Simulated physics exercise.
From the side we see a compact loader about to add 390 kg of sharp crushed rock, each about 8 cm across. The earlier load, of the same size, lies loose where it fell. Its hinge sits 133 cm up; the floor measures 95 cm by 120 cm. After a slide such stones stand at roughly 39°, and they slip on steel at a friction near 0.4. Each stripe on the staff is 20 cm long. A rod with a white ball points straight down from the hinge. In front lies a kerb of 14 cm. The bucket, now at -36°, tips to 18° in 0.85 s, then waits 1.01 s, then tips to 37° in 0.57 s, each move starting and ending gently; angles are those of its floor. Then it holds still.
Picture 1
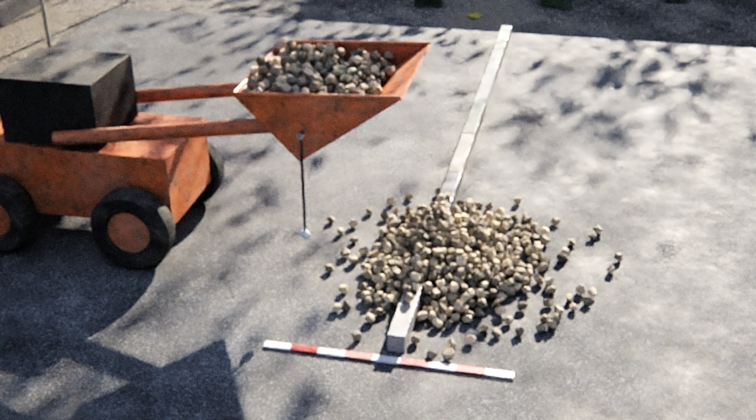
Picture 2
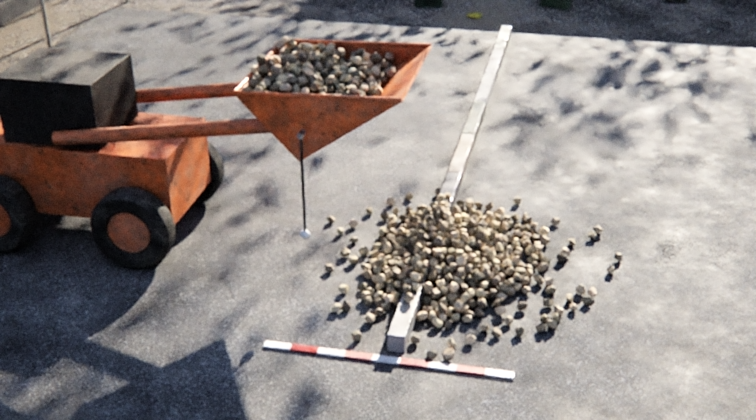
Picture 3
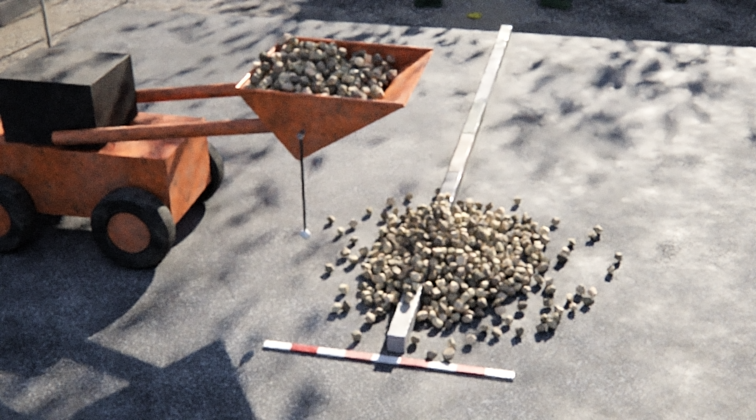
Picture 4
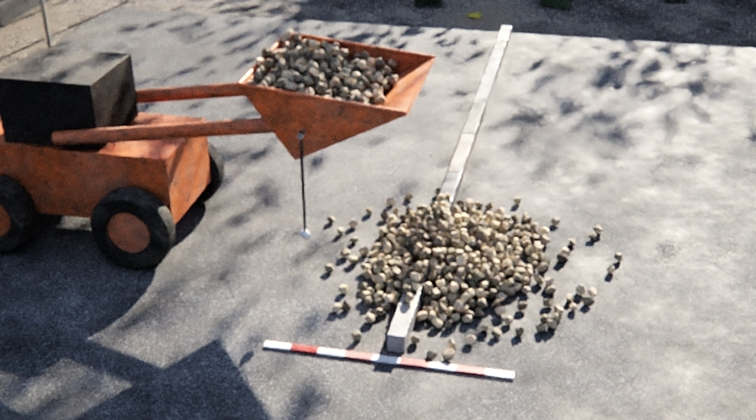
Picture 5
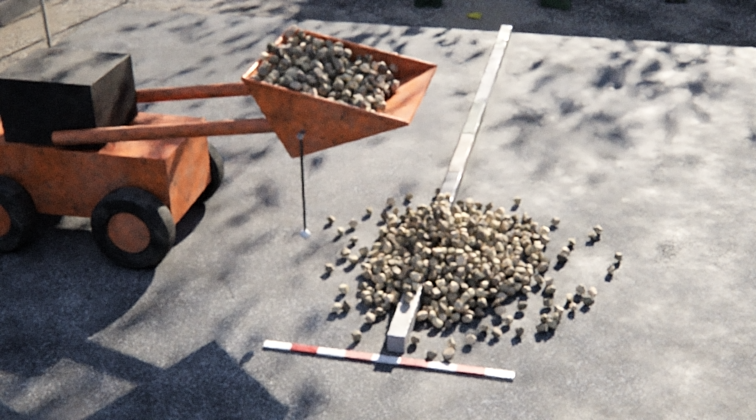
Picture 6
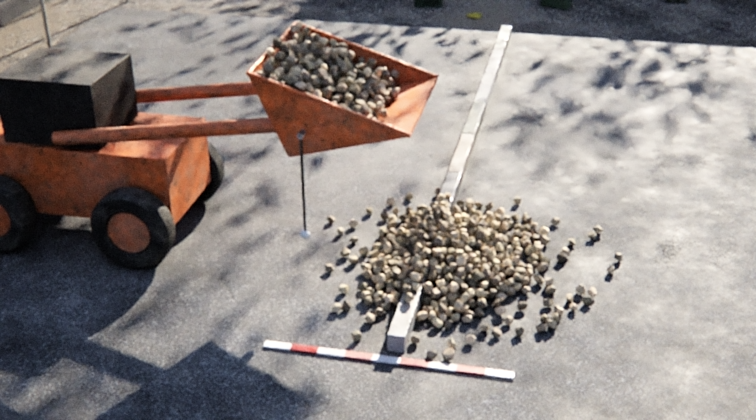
An orange loader with a black block on top and dark wheels stands at the left of sunlit grey pavement, seen from its side and slightly above. Its raised bucket holds brownish stones above a thin hanging rod, while pale stones lie heaped across a light kerb at right, behind a red-and-white staff. The bucket slowly tilts, its right edge lowering, as the camera stays still.
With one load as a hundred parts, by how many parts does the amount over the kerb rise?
Close to 47 parts in a hundred.
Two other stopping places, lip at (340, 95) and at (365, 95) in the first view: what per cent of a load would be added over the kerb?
About 0 and 10 per cent.
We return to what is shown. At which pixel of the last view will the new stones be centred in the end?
Around (433, 238).
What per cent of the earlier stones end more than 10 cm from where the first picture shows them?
About 5 per cent.
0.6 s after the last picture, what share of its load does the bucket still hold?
It holds some 100 per cent.
Then, 0.3 s after the last picture the floor is at 10°; in per cent of one load, 100 in the bucket, 33 on this side of the kerb, 67 over the kerb; the foremost stones are at (595, 272).
Then, 0.6 s after the last picture the floor is at 18°; in per cent of one load, 100 in the bucket, 34 on this side of the kerb, 67 over the kerb; the foremost stones are at (595, 272).
Then, 2.5 s after the last picture the floor is at 37°; in per cent of one load, 12 in the bucket, 86 on this side of the kerb, 102 over the kerb; the foremost stones are at (595, 270).
Then, 5.2 s after the last picture the floor is at 37°; in per cent of one load, 0 in the bucket, 86 on this side of the kerb, 114 over the kerb; the foremost stones are at (595, 270). Net gain over the kerb, 47.
